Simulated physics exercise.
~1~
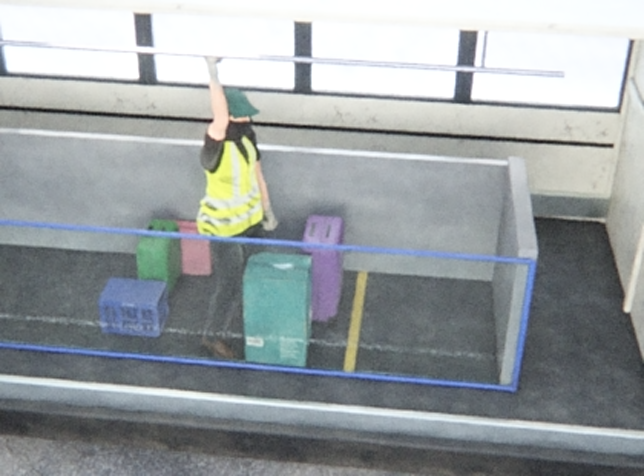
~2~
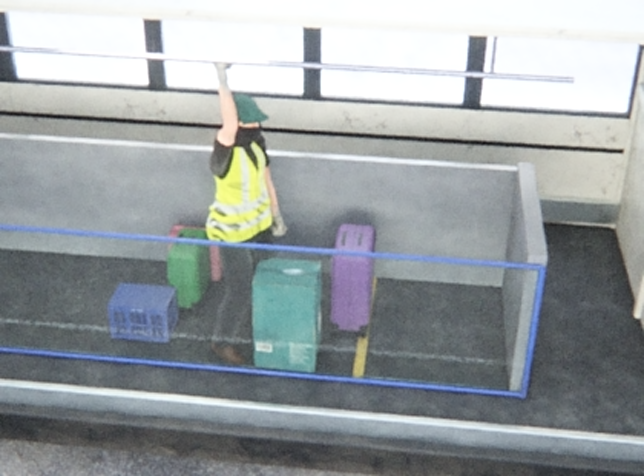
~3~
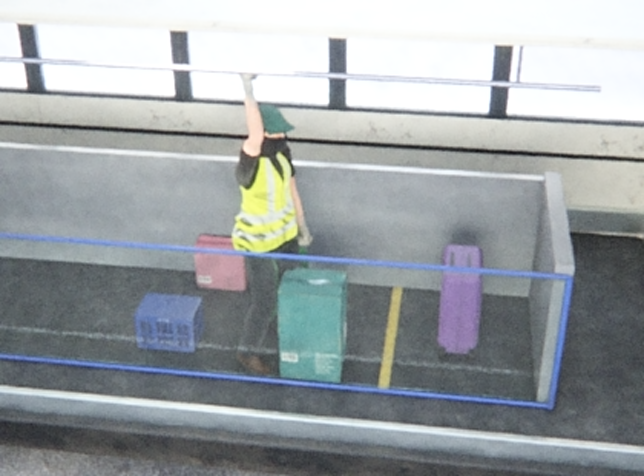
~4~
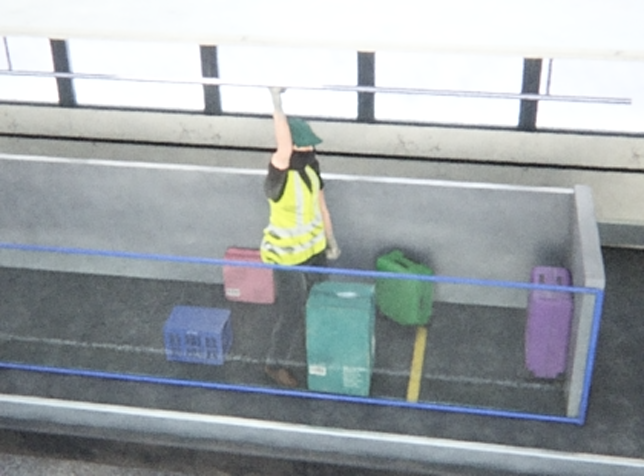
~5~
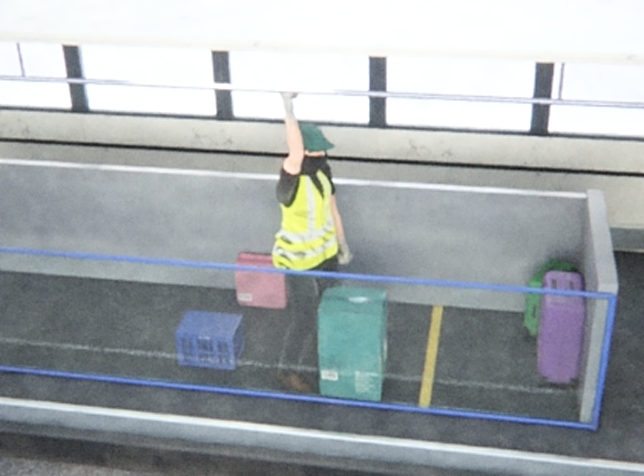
In this clip, a worker in a high-visibility vest stands gripping an overhead rail as a purple case and then a green case roll right across the yellow line, ending upright together by the end wall, while the teal bag, pink case and blue crate stay put.
